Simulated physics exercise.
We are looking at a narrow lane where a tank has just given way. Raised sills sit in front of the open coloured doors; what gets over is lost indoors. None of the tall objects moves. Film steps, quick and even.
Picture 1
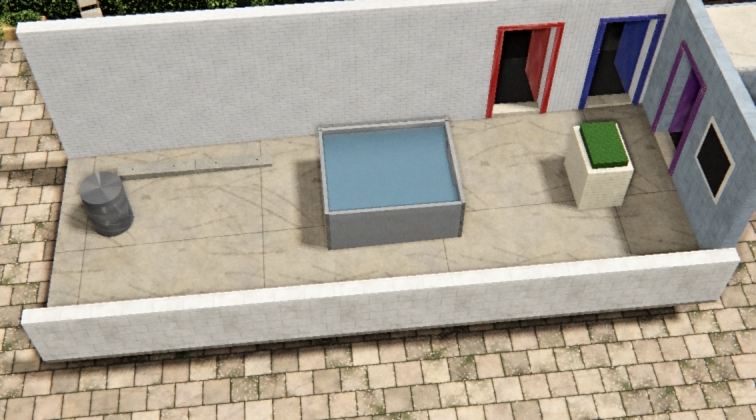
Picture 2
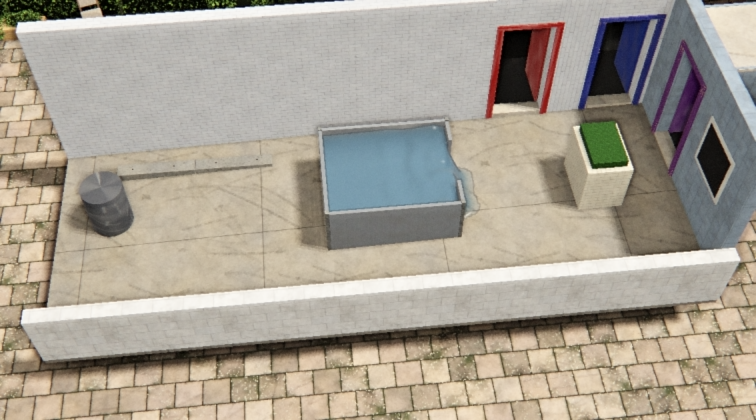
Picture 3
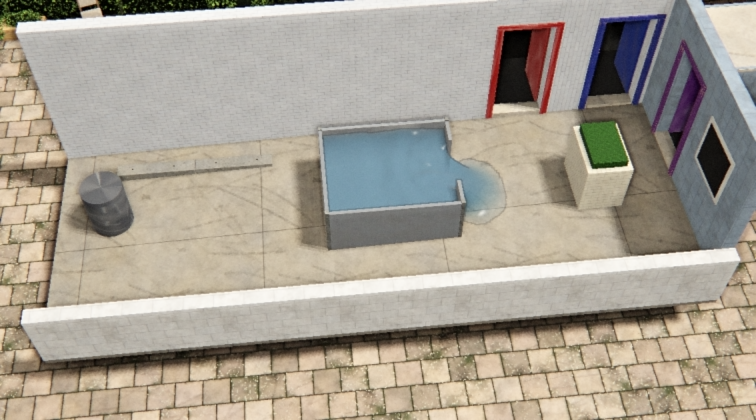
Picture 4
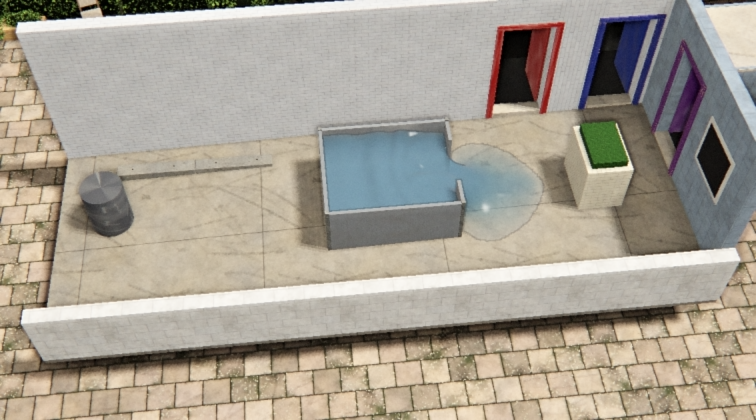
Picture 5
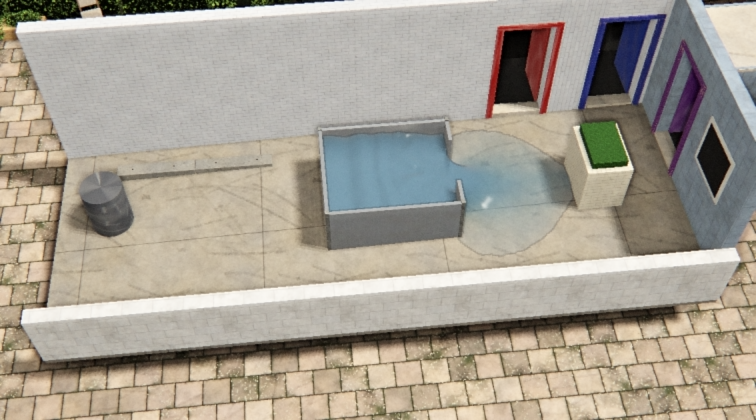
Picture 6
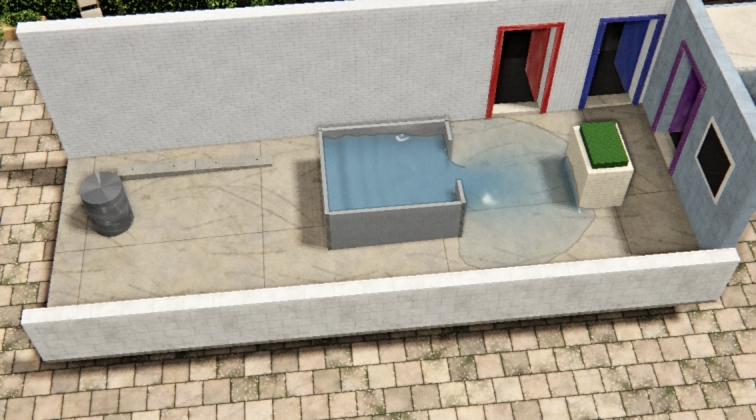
Water pouring through a gap in a tank's right side, fanning across a walled lane toward a pale block topped with green.
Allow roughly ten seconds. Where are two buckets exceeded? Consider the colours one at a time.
Purple door: Overshoots. Red door: Overshoots. Blue door: Overshoots.
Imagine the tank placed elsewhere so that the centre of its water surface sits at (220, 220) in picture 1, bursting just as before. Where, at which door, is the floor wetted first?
I'd go with the red door.
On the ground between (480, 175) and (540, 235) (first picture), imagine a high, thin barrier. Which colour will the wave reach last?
I'd name the purple door.
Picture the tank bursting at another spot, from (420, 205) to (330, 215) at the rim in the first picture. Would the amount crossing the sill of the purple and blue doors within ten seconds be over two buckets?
Note: Purple misses the line, blue crosses the line.
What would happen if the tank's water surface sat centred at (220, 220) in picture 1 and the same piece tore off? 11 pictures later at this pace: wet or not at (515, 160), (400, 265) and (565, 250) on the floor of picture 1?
First one gets inundated, next one gets inundated, last one gets inundated.
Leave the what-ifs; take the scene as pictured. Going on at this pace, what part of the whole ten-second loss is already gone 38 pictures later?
My figure: 55 percent.
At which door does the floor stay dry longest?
It's the purple door.
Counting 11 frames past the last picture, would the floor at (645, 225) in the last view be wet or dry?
Outcome at that point: Inundated.
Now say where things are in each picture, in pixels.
In the first picture, still water in the water tank at (389, 168).
In the second picture, the front is at (461, 171), out from the gap at (451, 183).
In the third picture, water pours out at (450, 185) and has run to (493, 173).
In the fourth picture, water pours out at (450, 185) and has run to (536, 179).
In the fifth picture, water pours out at (450, 185) and has run to (565, 171).
In the sixth picture, the front is at a hidden place, out from the gap at (450, 185).
A moment on, water covers 30 % of the floor; the purple door not reached, the red door wet at the sill, nothing in, the blue door wet at the sill, nothing in.
Next, water covers 35 % of the floor; the purple door wet at the sill, nothing in, the red door under two buckets in, the blue door over two buckets in.
Then, water covers 40 % of the floor; the purple door under two buckets in, the red door over two buckets in, the blue door far over two buckets in.
Later, water covers 65 % of the floor; the purple door over two buckets in, the red door over two buckets in, the blue door far over two buckets in.
In the end, water covers 90 % of the floor; the purple door far over two buckets in, the red door far over two buckets in, the blue door far over two buckets in.
